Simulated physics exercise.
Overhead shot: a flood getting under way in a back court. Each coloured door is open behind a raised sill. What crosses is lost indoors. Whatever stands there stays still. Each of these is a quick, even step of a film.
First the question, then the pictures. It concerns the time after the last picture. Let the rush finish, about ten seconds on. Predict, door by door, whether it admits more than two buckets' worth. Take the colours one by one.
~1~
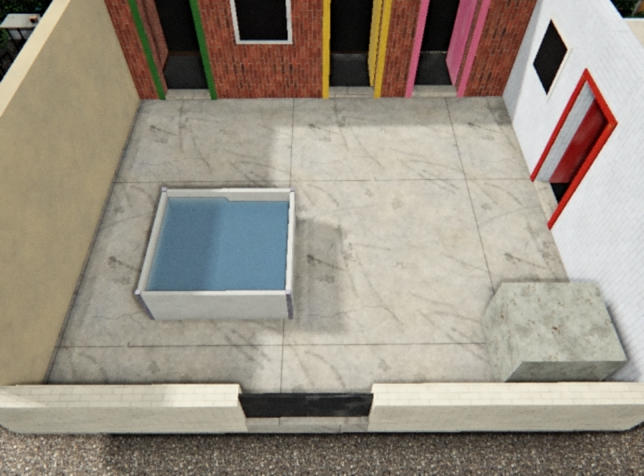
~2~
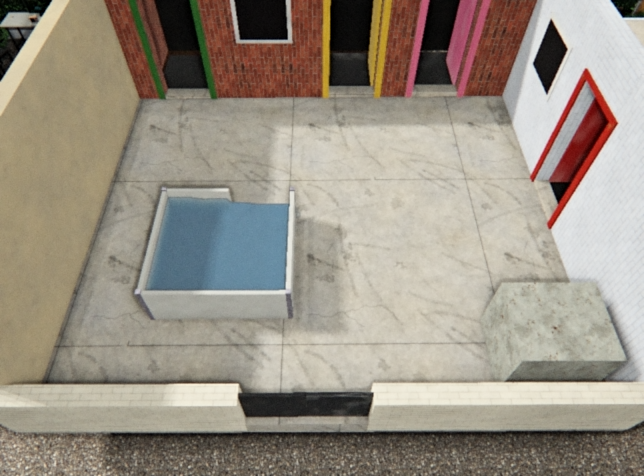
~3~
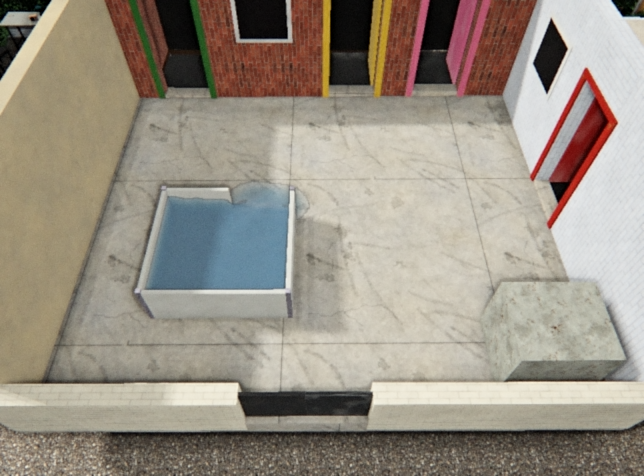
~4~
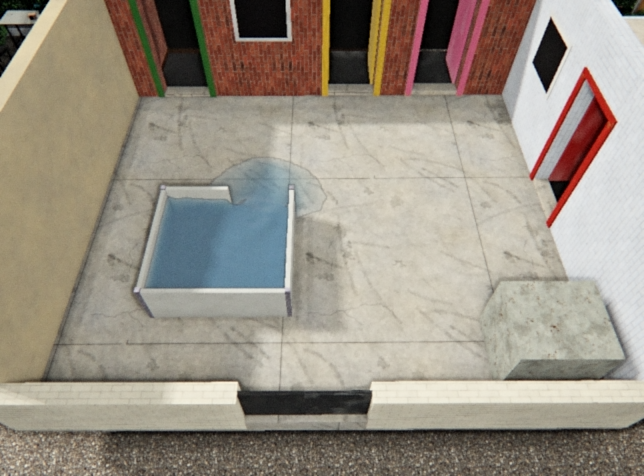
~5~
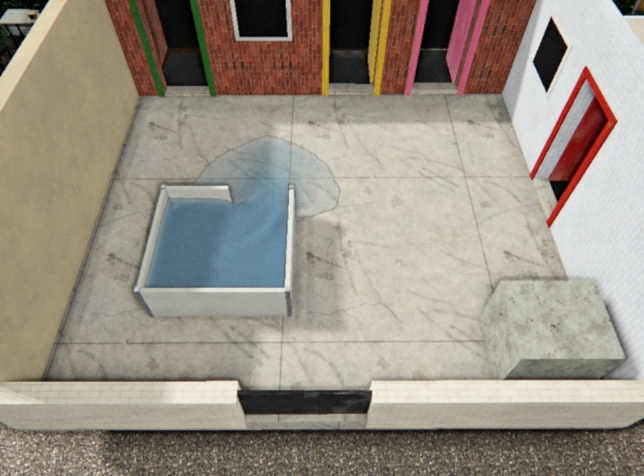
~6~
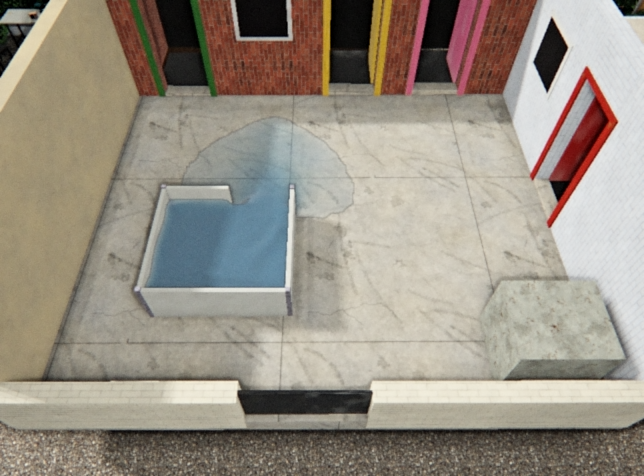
As I see it, the pink door sees no more than two buckets come in; the yellow door sees more than two buckets come in; the green door sees more than two buckets come in; the red door sees no more than two buckets come in.
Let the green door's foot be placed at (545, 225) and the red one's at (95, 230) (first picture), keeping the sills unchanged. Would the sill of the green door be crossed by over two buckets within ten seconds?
Here the green door stays short.
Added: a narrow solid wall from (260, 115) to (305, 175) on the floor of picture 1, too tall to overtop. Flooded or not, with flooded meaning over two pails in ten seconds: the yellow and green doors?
Result - yellow door: Misses the threshold; green door: Clears the threshold.
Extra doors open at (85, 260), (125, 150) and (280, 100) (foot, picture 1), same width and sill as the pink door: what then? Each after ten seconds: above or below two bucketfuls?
Taking them as listed, the first undershoots, the second undershoots and the third overshoots.
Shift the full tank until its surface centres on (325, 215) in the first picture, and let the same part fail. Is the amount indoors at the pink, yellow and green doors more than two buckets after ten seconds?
Well, the pink one tops the limit, then the yellow one tops the limit, then the green one comes in lower.
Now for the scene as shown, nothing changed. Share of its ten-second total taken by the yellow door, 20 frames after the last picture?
Result: 85 % of the ten-second total.
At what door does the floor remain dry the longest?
Answer - the one in red.
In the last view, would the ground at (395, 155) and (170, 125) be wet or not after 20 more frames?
Soaked, soaked.
A moment on, water covers 25 % of the floor; the pink door not reached, the yellow door not reached, the green door not reached, the red door not reached.
Next, water covers 35 % of the floor; the pink door wet at the sill, nothing in, the yellow door under two buckets in, the green door under two buckets in, the red door not reached.
Then, water covers 35 % of the floor; the pink door wet at the sill, nothing in, the yellow door over two buckets in, the green door over two buckets in, the red door not reached.
Later, water covers 65 % of the floor; the pink door wet at the sill, nothing in, the yellow door over two buckets in, the green door over two buckets in, the red door wet at the sill, nothing in.
In the end, water covers 95 % of the floor; the pink door wet at the sill, nothing in, the yellow door over two buckets in, the green door over two buckets in, the red door wet at the sill, nothing in.
